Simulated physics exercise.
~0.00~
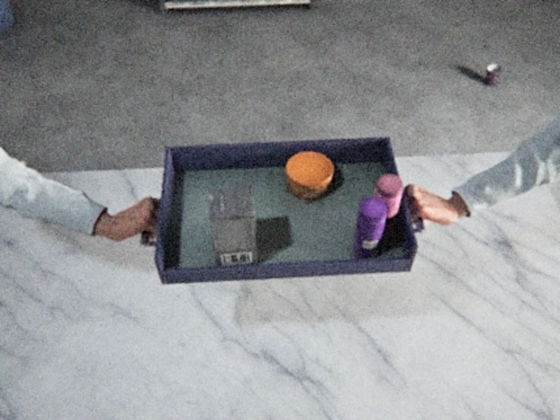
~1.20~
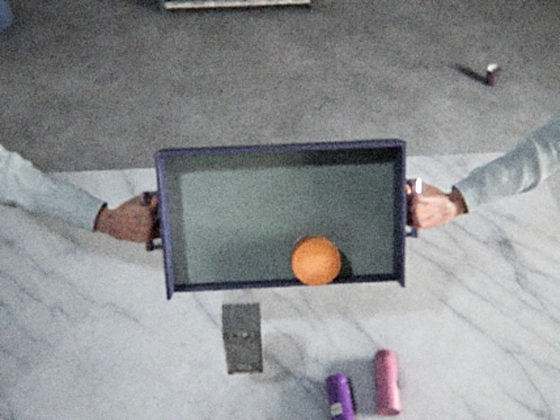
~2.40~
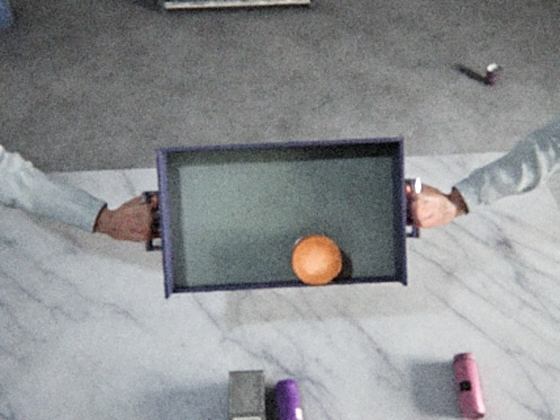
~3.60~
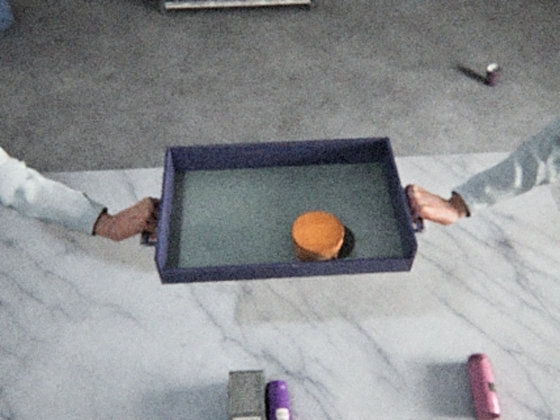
Above a pale marble surface beside a grey floor, two hands hold a dark blue tray carrying a grey carton, an orange tub, a purple shaker and a pink shaker. The hands tip the tray steeply towards the near side, and the carton and both shakers drop out over the near edge while the tub slides down to the near wall. With the tray still tilted, the fallen things spread out below, the pink shaker moving off to the right. The hands then level the tray again. The tub alone remains inside, upright near the front wall, while the carton and two shakers lie outside on their sides.
